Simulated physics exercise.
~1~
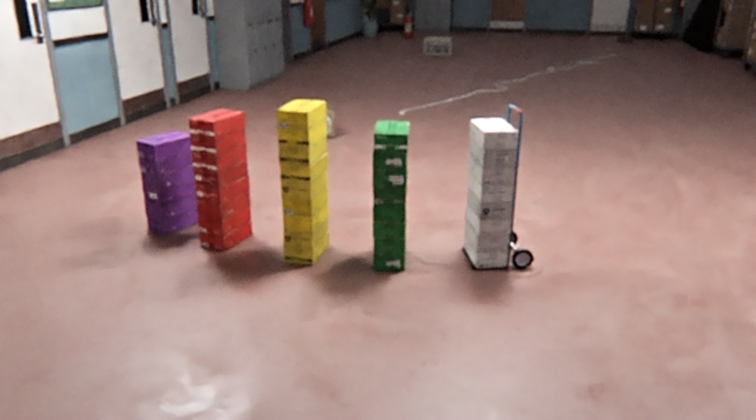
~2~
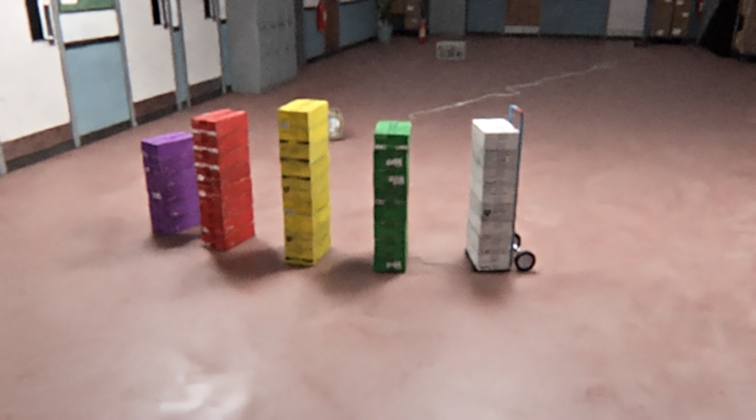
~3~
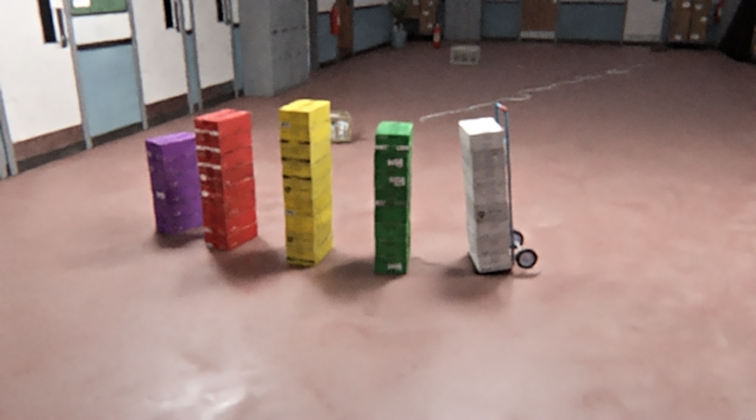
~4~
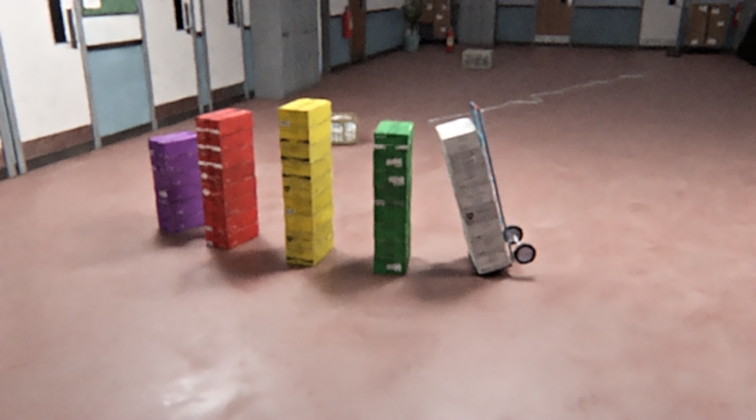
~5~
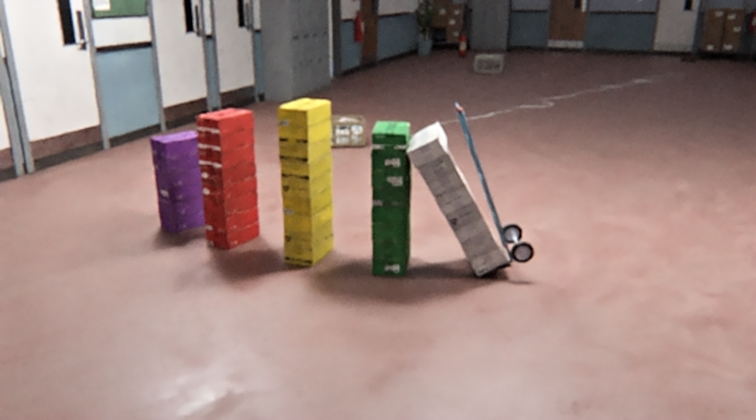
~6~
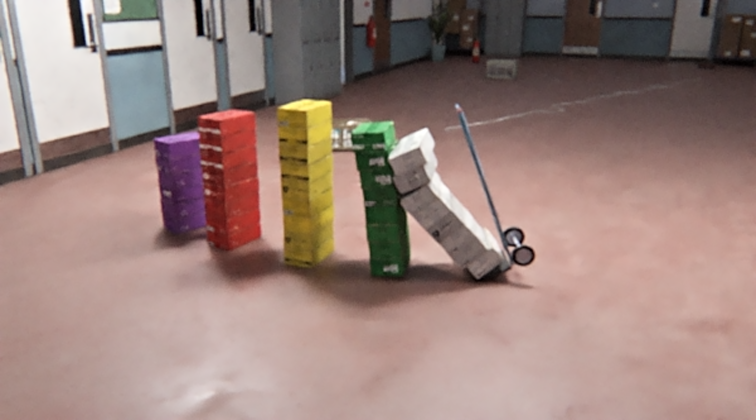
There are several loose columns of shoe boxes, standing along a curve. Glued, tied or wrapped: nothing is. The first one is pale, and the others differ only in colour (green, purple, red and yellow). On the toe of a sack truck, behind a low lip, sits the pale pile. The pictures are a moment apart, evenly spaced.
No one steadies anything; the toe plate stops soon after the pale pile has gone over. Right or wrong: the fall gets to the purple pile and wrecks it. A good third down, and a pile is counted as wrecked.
Right.
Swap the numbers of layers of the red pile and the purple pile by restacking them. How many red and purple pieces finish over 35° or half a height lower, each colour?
The counts are red 5, purple 7.
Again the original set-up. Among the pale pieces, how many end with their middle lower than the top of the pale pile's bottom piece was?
Counting them up gives 3.
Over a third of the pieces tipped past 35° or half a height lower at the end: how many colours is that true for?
The answer is 4.
Just after the last frame, 8 of the pale pile down; none of the 6 purple boxes down (8 of 31 in all colours); top purple box unmoved; top green box tilted well over, about its own height lower.
A moment on, 8 of the pale pile down; 1 of the 6 purple boxes down (25 of 31 in all colours); top purple box tilted clearly, half its height lower; top yellow box tilted steeply, some five heights lower.
When it is over, 8 of the pale pile down; 6 of the 6 purple boxes down (30 of 31 in all colours); top purple box upside down; top red box upside down. In pixels of the last frame, middles, top purple box near (137, 187), top red box near (98, 182).
